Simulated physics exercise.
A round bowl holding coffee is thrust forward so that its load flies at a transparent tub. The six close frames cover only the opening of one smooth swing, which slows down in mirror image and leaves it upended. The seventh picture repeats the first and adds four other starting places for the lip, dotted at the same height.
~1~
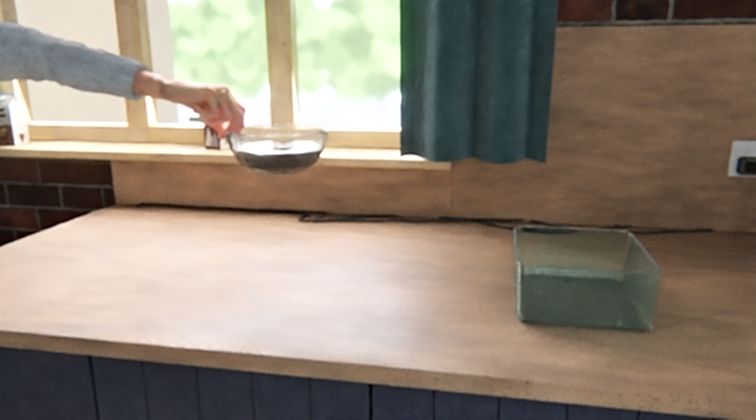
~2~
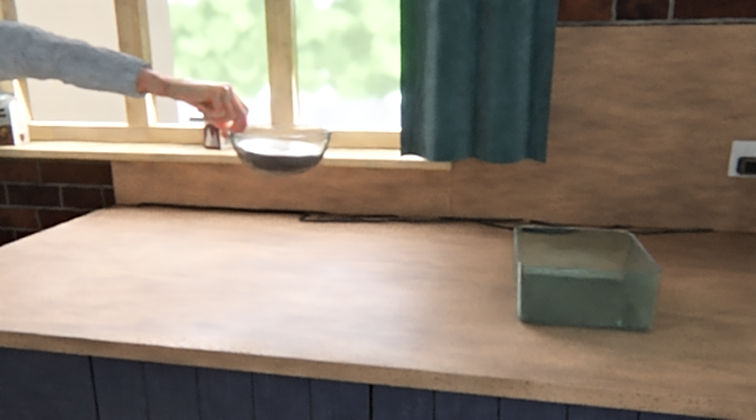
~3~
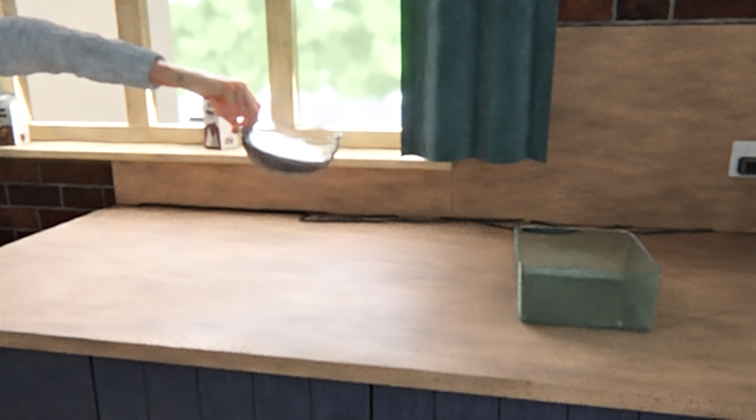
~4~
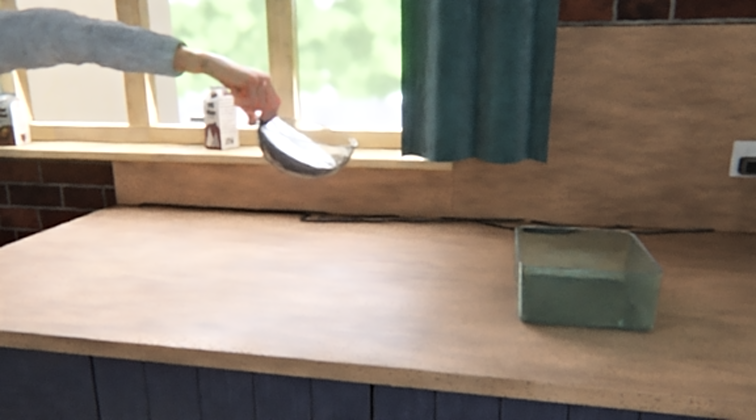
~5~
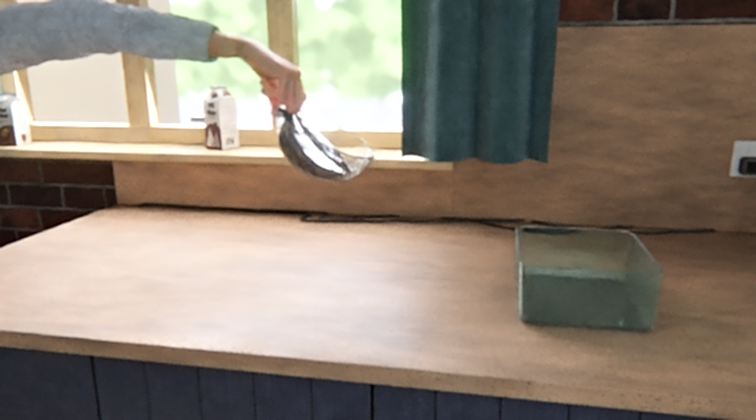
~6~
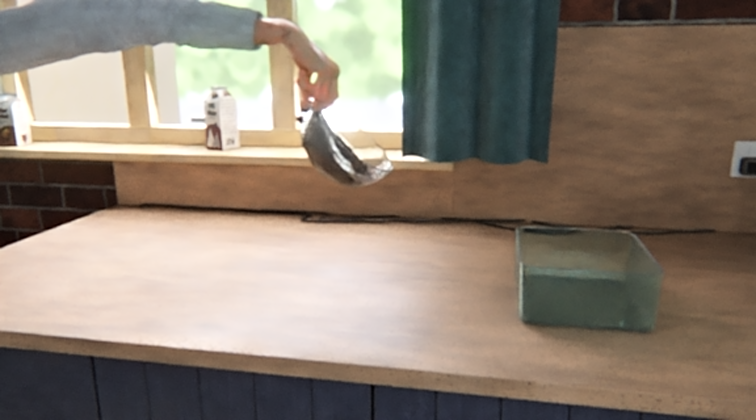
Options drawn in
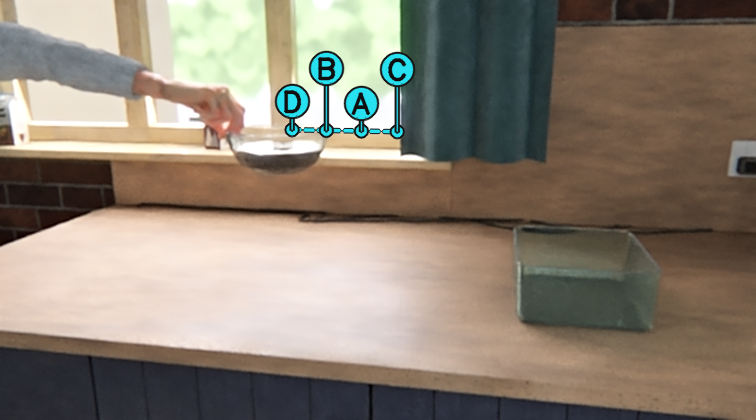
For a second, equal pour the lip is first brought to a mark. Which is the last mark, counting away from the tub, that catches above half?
The limit is A.
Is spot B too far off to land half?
Yes, it does.
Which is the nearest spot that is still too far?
Here it is spot B.
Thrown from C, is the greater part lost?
No, not at all.
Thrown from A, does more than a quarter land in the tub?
Yes.
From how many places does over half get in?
Two.
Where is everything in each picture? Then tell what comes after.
The first frame shows upright, lip at (325, 130); tub from (516, 320) to (651, 330); nothing has left yet.
The second frame shows upright, lip at (328, 131); nothing has left yet.
The third frame shows tipped about 6°, lip at (339, 136); nothing has left yet.
The fourth frame shows tipped about 15°, lip at (354, 144); coffee is over the rim, down to (268, 119).
The fifth frame shows tipped about 27°, lip at (372, 156); coffee is over the rim, down to (281, 114).
The sixth frame shows tipped about 40°, lip at (390, 169); coffee is over the rim, down to (304, 123).
On the marked copy, A at (361, 131); B at (326, 130); C at (397, 131); D at (292, 129).
If A is chosen, about 64 % lands in the tub, 15 % falls short and 21 % goes beside or beyond.
If B is chosen, about 30 % lands in the tub, 52 % falls short and 18 % goes beside or beyond.
If C is chosen, about 82 % lands in the tub, 12 % falls short and 6 % goes beside or beyond.
If D is chosen, about 2 % lands in the tub, 93 % falls short and 5 % goes beside or beyond.
